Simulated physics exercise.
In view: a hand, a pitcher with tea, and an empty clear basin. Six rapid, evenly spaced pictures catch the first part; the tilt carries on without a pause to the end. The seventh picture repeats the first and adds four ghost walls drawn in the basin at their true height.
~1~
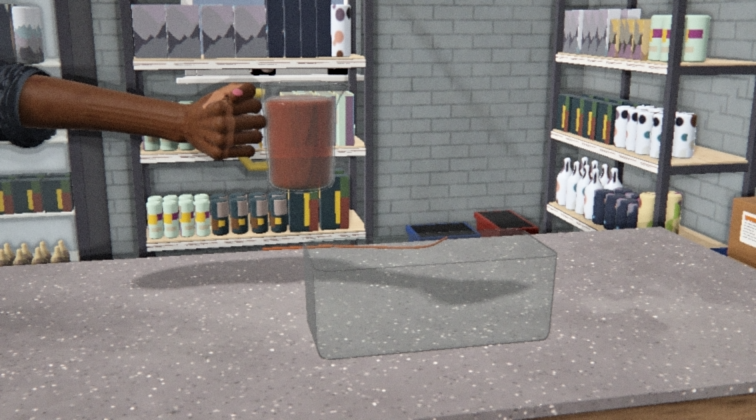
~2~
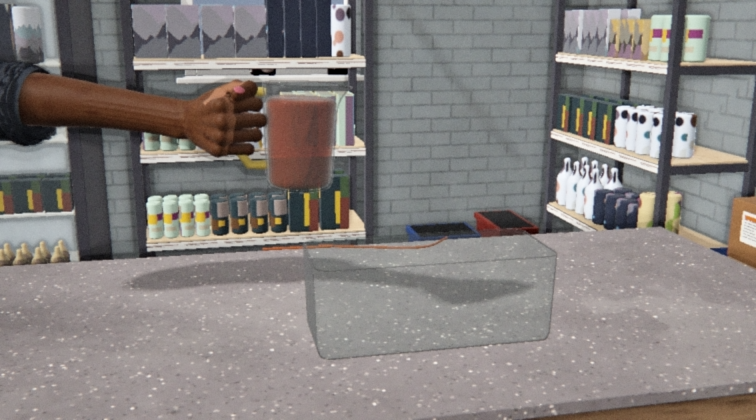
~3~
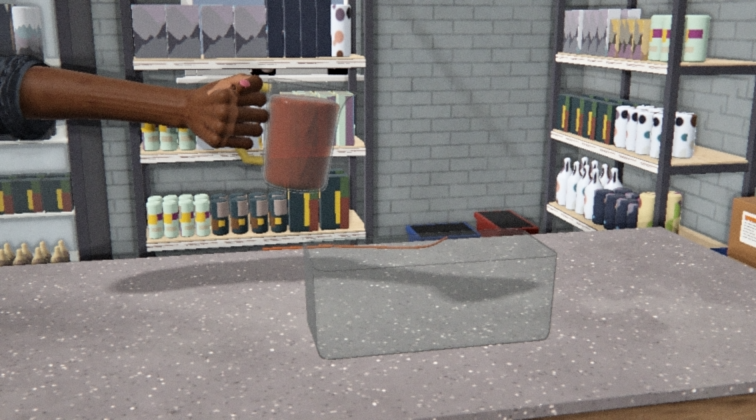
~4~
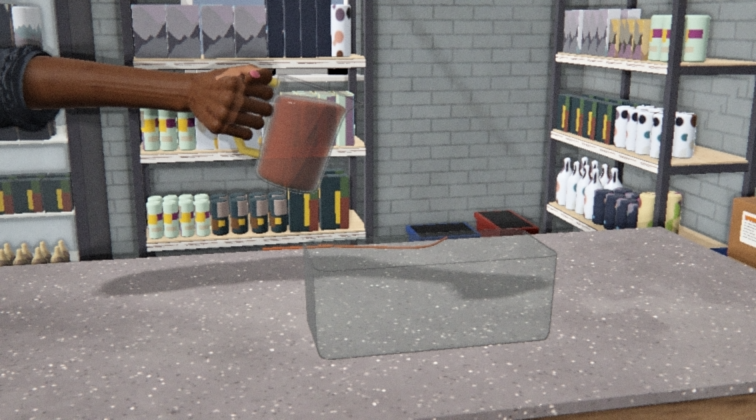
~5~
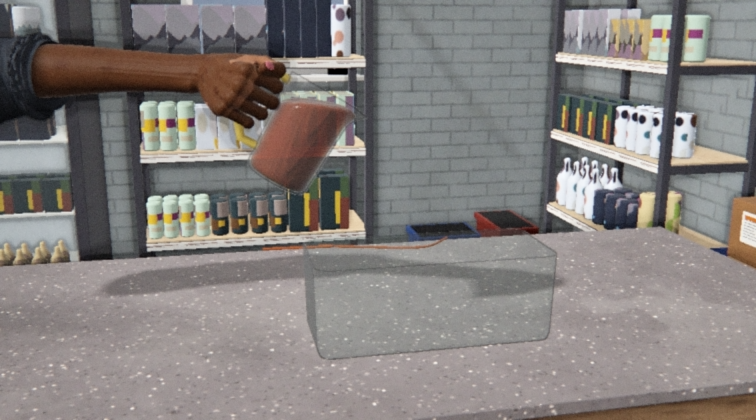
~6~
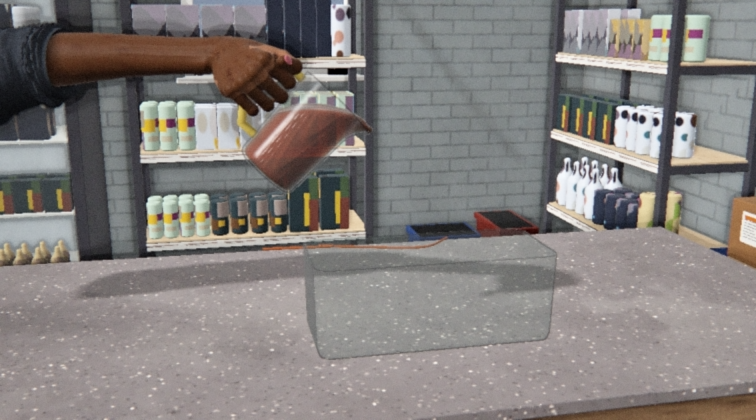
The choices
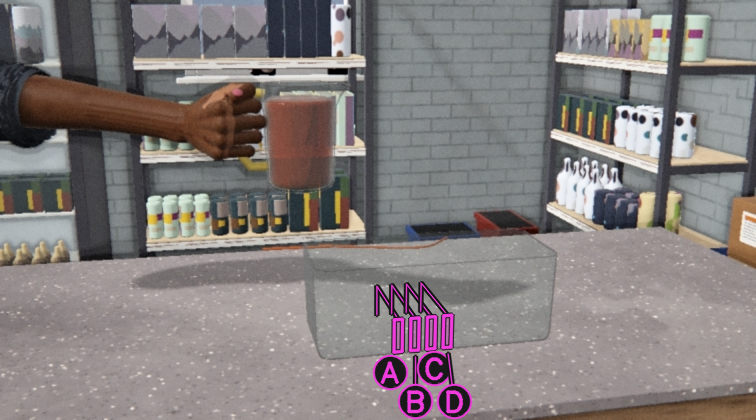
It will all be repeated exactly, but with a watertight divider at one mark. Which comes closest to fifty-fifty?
C beats the others.
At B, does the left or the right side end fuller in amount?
The right one.
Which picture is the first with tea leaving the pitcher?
Picture 6.
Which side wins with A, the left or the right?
More ends on the right.
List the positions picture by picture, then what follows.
In the first frame, upright, lip at (349, 85); basin from (317, 358) to (548, 337); nothing has left yet.
In the second frame, tipped about 2°, lip at (350, 87); nothing has left yet.
In the third frame, tipped about 8°, lip at (355, 93); nothing has left yet.
In the fourth frame, tipped about 18°, lip at (361, 103); nothing has left yet.
In the fifth frame, tipped about 31°, lip at (366, 116); nothing has left yet.
In the sixth frame, tipped about 45°, lip at (368, 133); tea is over the lip, down to (368, 133).
On the marked copy, A at (399, 358); B at (415, 356); C at (431, 355); D at (448, 353).
With A, about 5 % ends left of the wall and 92 % right of it.
With B, about 15 % ends left of the wall and 84 % right of it.
With C, about 56 % ends left of the wall and 43 % right of it.
With D, about 87 % ends left of the wall and 7 % right of it; 6 % is lost outside.
